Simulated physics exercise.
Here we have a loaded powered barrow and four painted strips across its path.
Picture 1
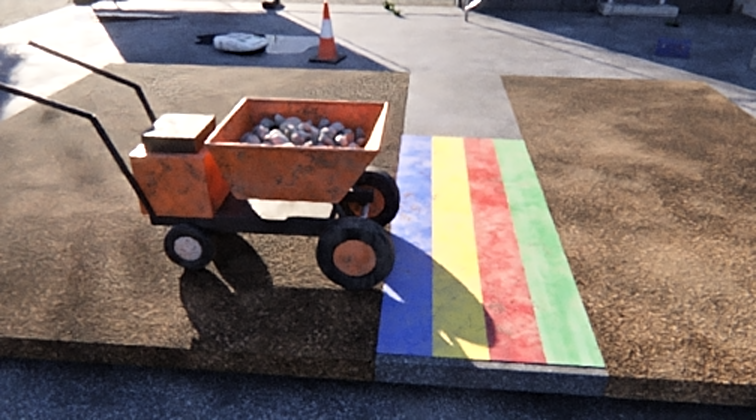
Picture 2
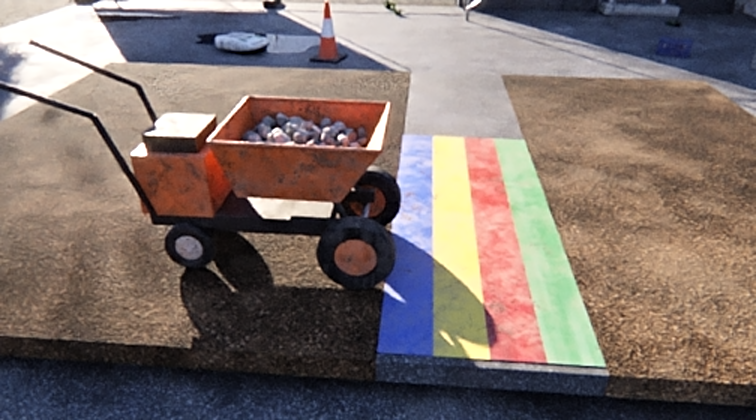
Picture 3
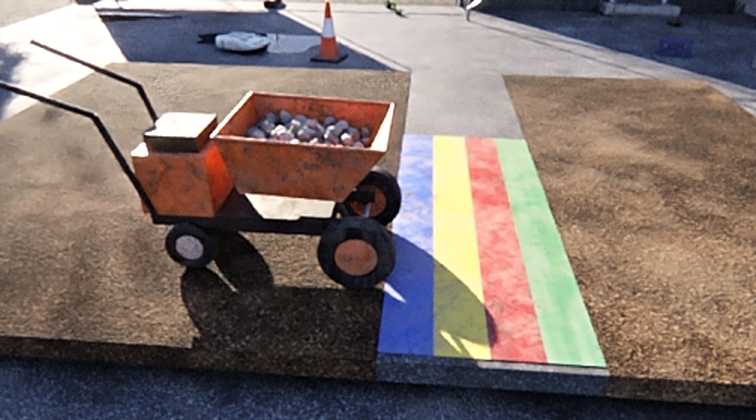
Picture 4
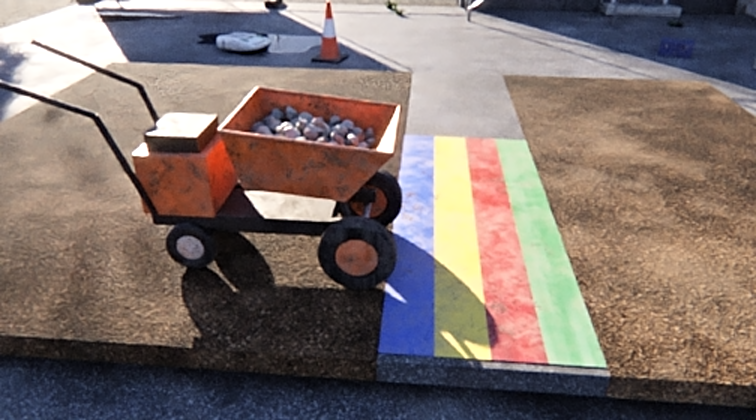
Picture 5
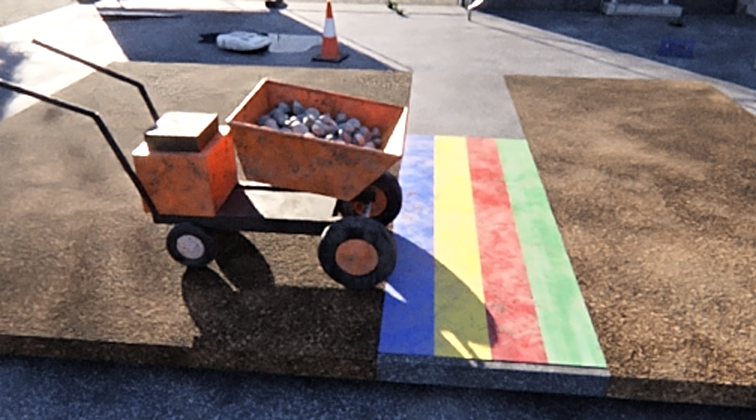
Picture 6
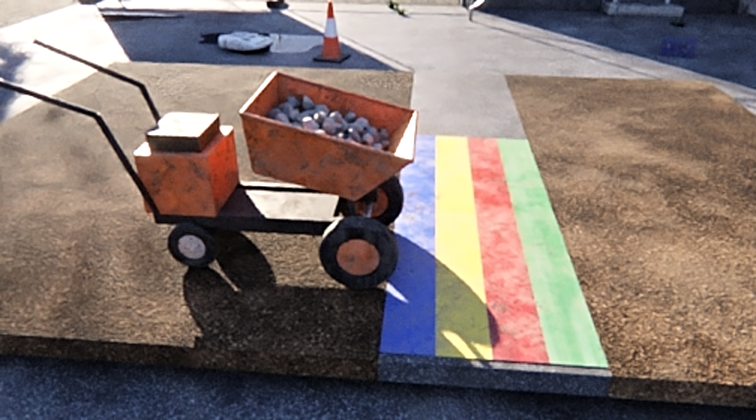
On sunlit paving, an orange powered barrow standing beside four painted strips, its skip of stones gradually tilting to the right.
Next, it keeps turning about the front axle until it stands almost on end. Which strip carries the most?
The red strip.
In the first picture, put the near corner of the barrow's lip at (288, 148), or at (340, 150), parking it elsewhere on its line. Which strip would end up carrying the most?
First spot: The blue one; second spot: The yellow one.
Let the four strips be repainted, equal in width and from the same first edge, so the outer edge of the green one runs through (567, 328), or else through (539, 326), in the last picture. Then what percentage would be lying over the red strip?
Shares: About 40 per cent; about 30 per cent.
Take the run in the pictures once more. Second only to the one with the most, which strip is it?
In second place: Green.
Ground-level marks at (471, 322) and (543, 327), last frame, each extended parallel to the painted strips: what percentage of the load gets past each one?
Close to 90 per cent, then close to 30 per cent.
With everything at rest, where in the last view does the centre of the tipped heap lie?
At about (511, 256), give or take.
Soon, skip tipped steeply; all in the skip.
A while on, skip tipped right over; most in the skip; a stray few over the yellow strip; a small part over the red strip; a stray few falling.
Towards the end, skip tipped right over; a small part in the skip; a small part over the yellow strip; about half over the red strip; about a quarter over the green strip; a small part off the paint.
Finally, skip tipped right over; a stray few in the skip; none over the blue strip; about a quarter over the yellow strip; about half over the red strip; about a quarter over the green strip; a small part off the paint.
